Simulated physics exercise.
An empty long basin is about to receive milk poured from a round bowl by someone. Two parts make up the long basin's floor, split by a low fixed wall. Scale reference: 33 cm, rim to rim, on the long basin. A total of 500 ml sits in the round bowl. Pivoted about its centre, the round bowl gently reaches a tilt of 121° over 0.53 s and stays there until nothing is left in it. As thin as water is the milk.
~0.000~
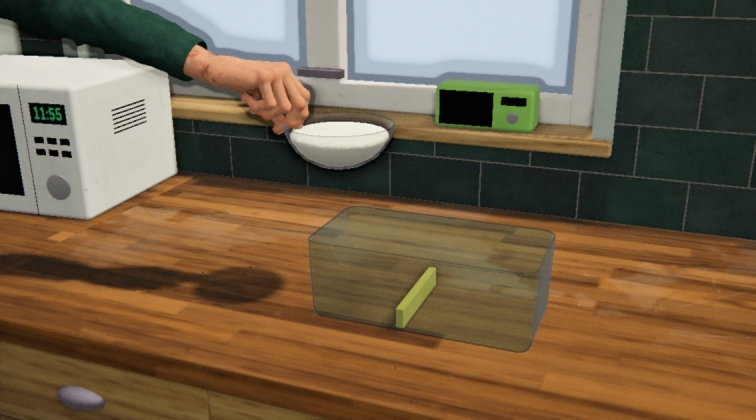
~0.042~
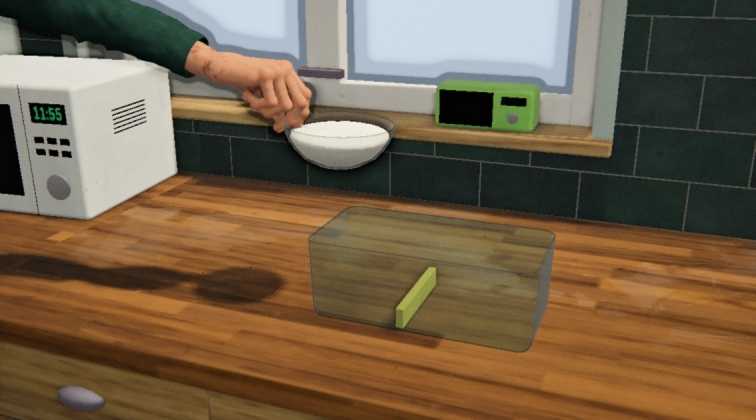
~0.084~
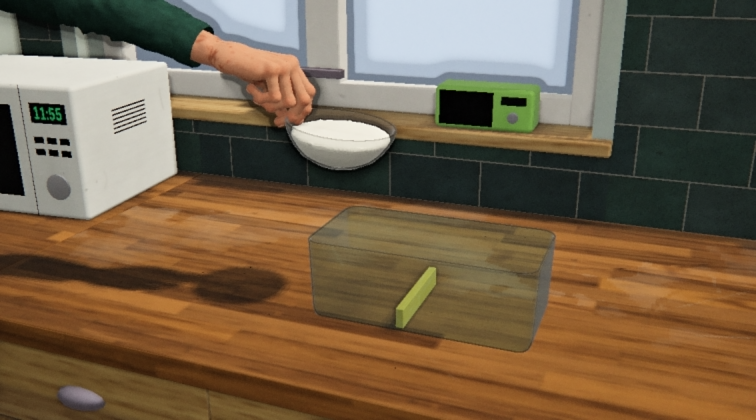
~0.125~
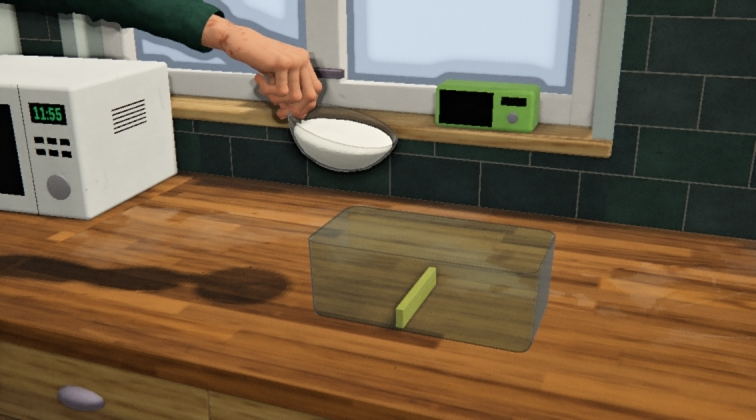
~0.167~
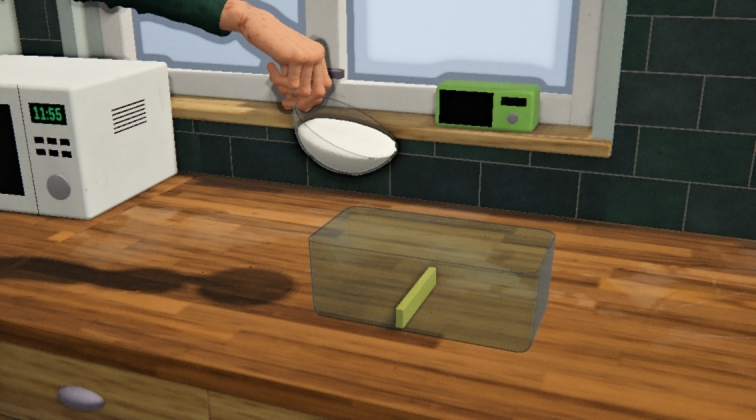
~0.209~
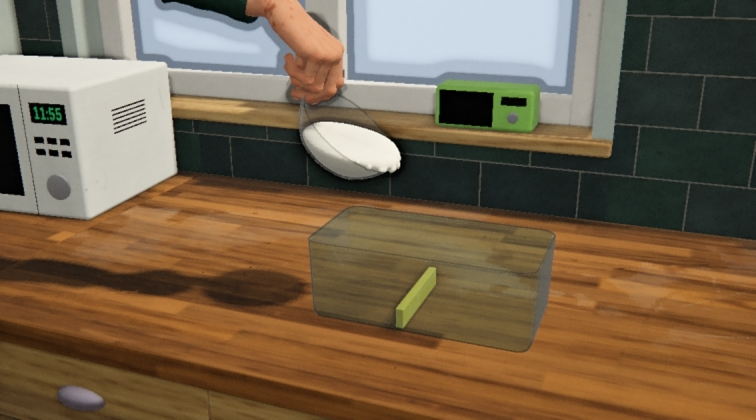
A hand tilting a round bowl of white liquid steadily rightward above an empty clear basin on a wooden kitchen counter.
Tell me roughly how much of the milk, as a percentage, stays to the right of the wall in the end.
Around 48 per cent stays on the right.
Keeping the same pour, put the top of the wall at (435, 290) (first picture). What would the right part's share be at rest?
Then about 20 per cent.
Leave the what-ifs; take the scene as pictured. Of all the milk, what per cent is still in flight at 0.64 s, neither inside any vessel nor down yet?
Roughly 10 %.
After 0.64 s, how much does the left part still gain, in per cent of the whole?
Around 1 per cent.
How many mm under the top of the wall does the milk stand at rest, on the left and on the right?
I'd say some 18 mm on the left and some 22 mm on the right.
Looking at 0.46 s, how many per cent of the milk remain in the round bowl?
Portion remaining: Approx. 0 per cent.
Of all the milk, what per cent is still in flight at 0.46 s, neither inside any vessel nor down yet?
It comes to about 3 percent.
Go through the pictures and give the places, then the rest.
The first frame shows tilt 0°; pouring edge (391, 129); surface from (296, 128) to (388, 136); the long basin's rim runs from (329, 223) to (547, 253); the wall's top is at (417, 288).
The second frame shows tilt 2°; pouring edge (391, 131); surface from (297, 127) to (388, 138).
The third frame shows tilt 7°; pouring edge (392, 137); surface from (298, 125) to (388, 141).
The fourth frame shows tilt 16°; pouring edge (393, 146); surface from (301, 122) to (391, 144).
The fifth frame shows tilt 27°; pouring edge (392, 157); surface from (305, 122) to (391, 147); 1 per cent is over the edge.
The sixth frame shows tilt 41°; pouring edge (389, 169); surface from (310, 125) to (379, 149); 9 per cent is over the edge.
Then, 0.46 s in, the tilt is 115° and 0 per cent is still to pour, 58 is left of the wall and 39 right of it.
Then, 0.64 s in, the tilt is 121° and 0 per cent is still to pour, 47 is left of the wall and 44 right of it.
Then, 0.82 s in, the tilt is 121° and 0 per cent is still to pour, 47 is left of the wall and 47 right of it.
Then, 1.03 s in, the tilt is 121° and 0 per cent is still to pour, 47 is left of the wall and 48 right of it.
Finally, 47 per cent lies left of the wall, 48 right of it and 5 outside.
